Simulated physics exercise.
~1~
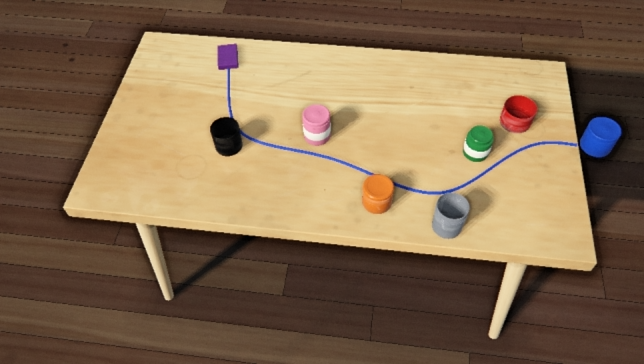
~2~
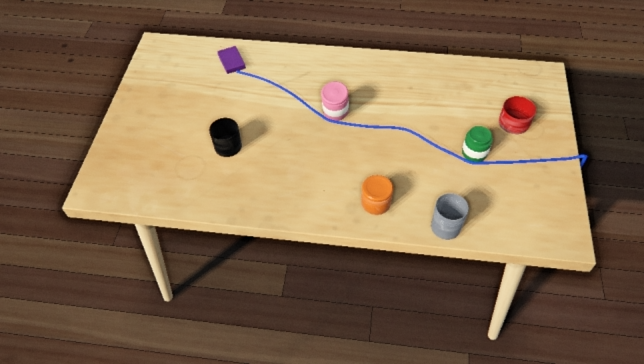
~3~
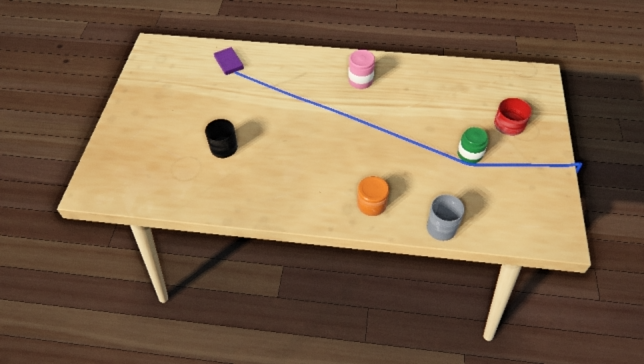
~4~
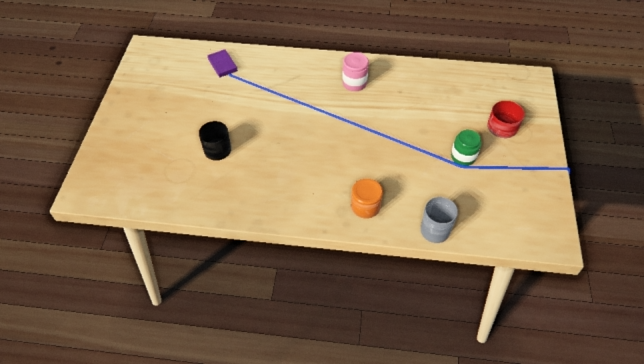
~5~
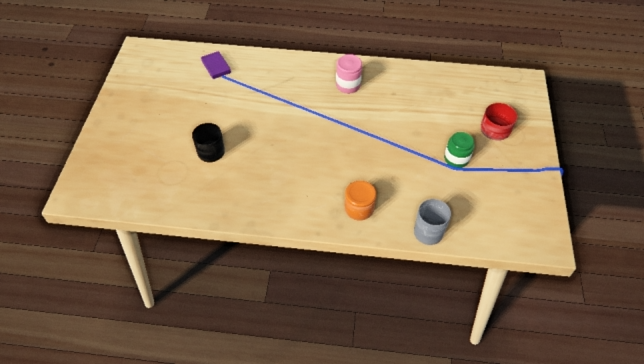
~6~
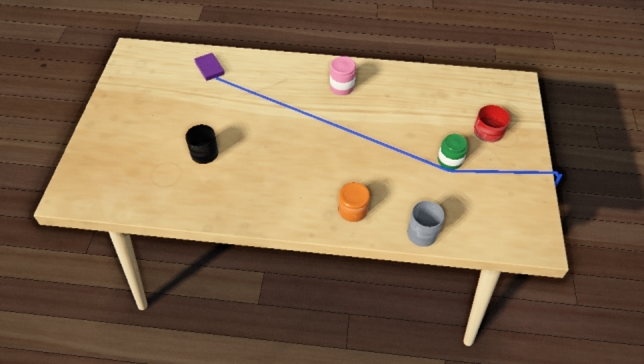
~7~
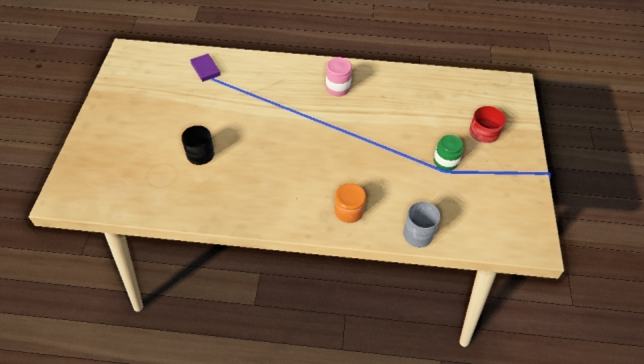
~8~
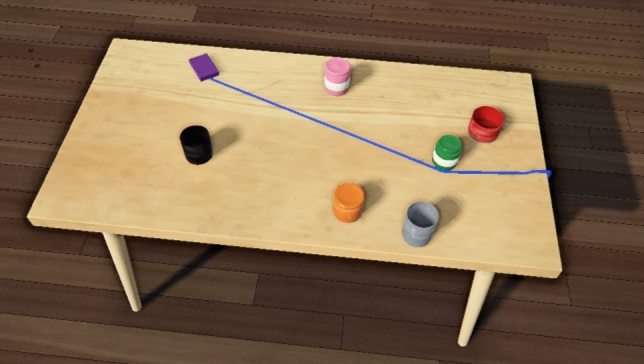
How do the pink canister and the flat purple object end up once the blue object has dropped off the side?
Both stay on the table. The pink canister comes to rest near the far edge after being pushed by the cable, and the purple object remains close to where it began.
